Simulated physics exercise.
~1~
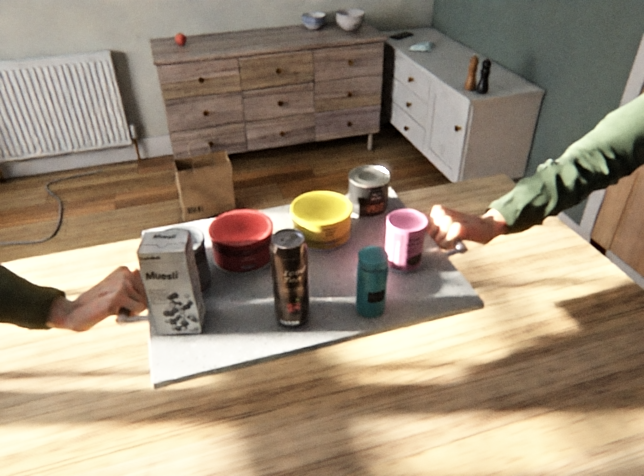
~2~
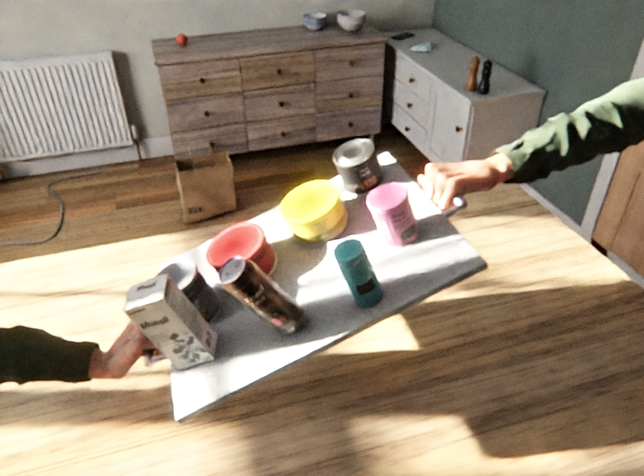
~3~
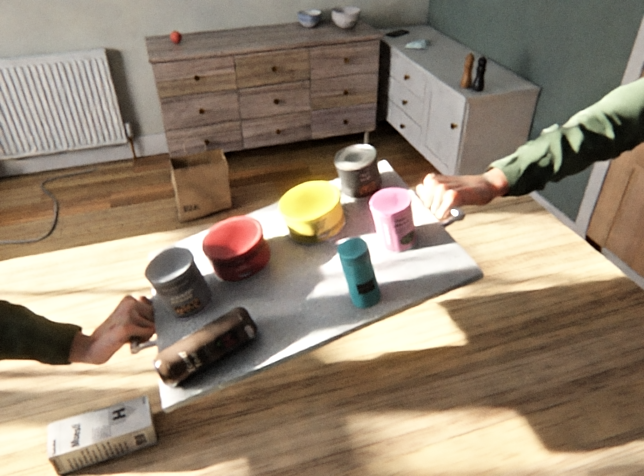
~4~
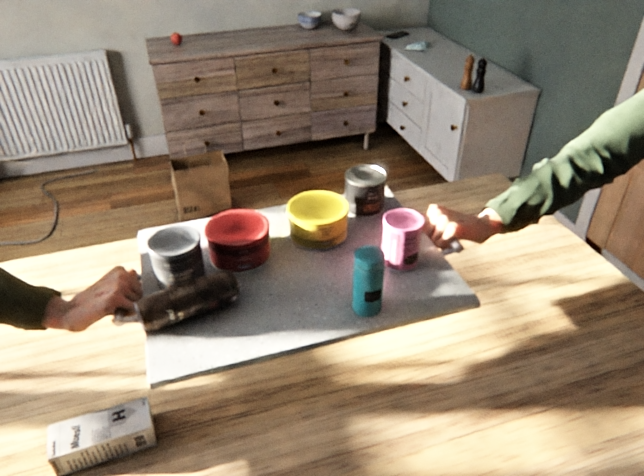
Hands tilting a loaded tray down to the left, a white carton falling off and a brown can toppling before it levels.
